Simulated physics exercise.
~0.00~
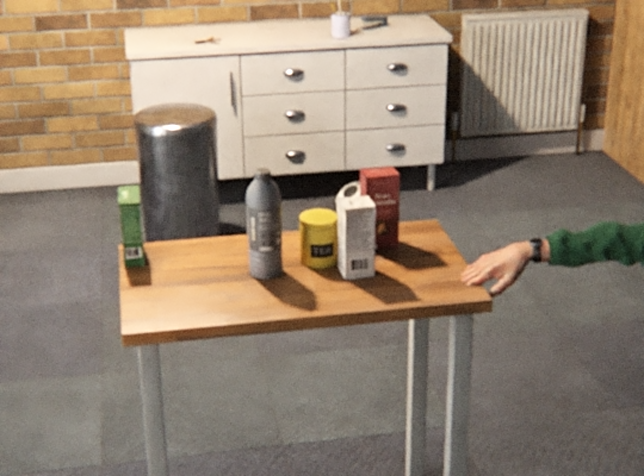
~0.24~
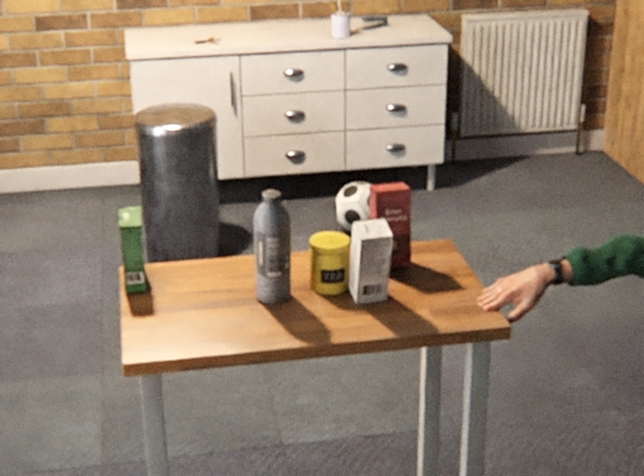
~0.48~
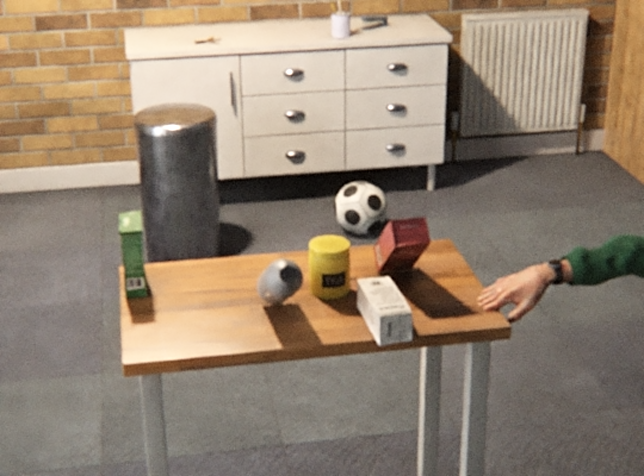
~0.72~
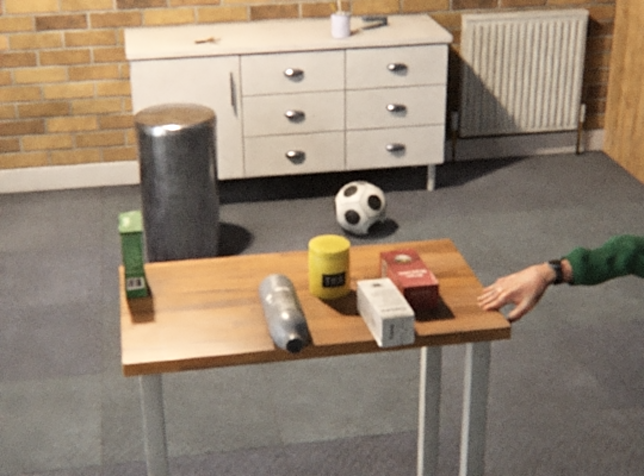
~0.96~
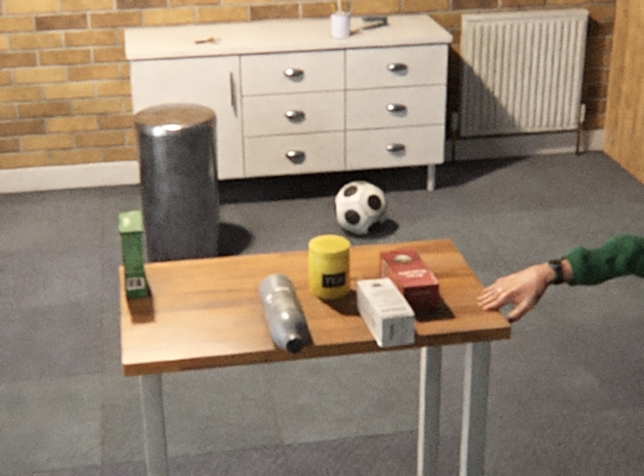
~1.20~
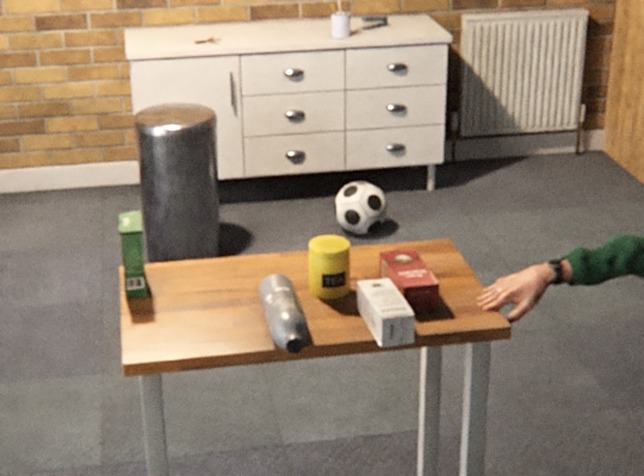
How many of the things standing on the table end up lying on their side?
Three of them end up on their side. They are the red carton, the white carton and the grey bottle.
